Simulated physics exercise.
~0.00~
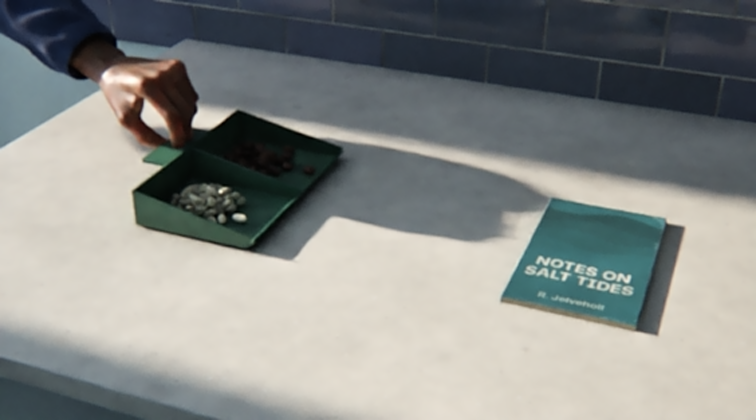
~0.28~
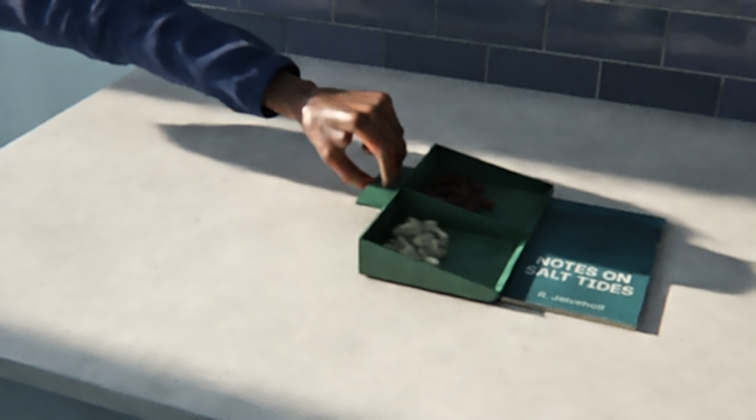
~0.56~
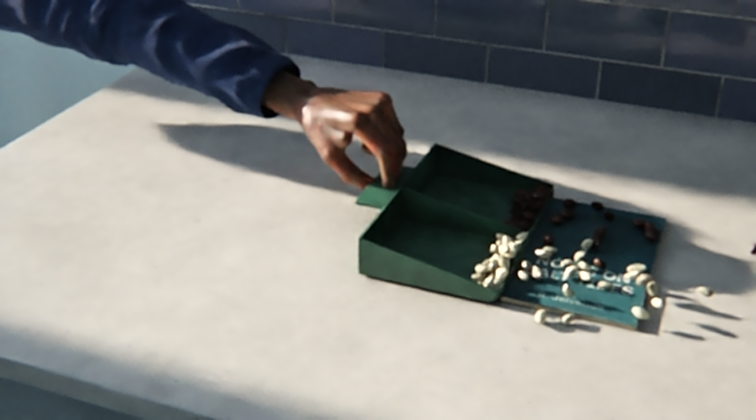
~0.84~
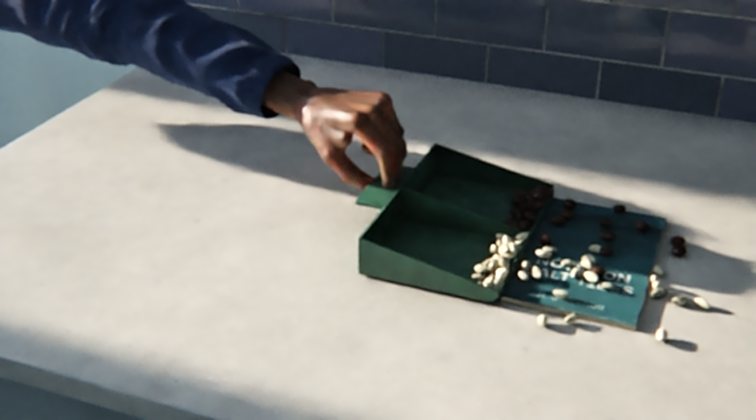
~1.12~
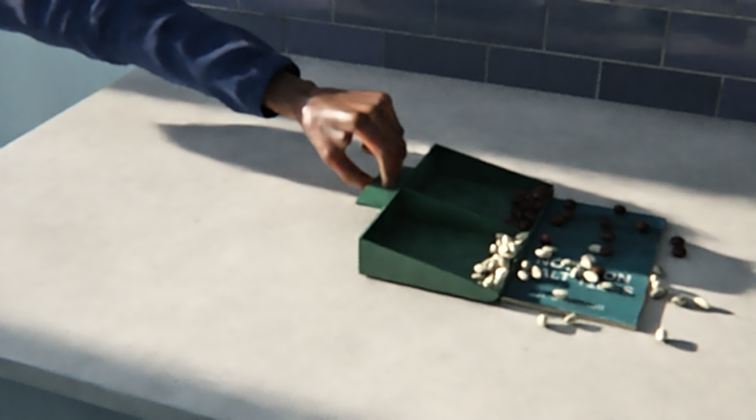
A green two-part tray holding pale beans and dark beans slid right along the counter, pushed by a hand, until it stopped against a thin teal book, and some of both handfuls spilled over the cover and onto the counter beyond.
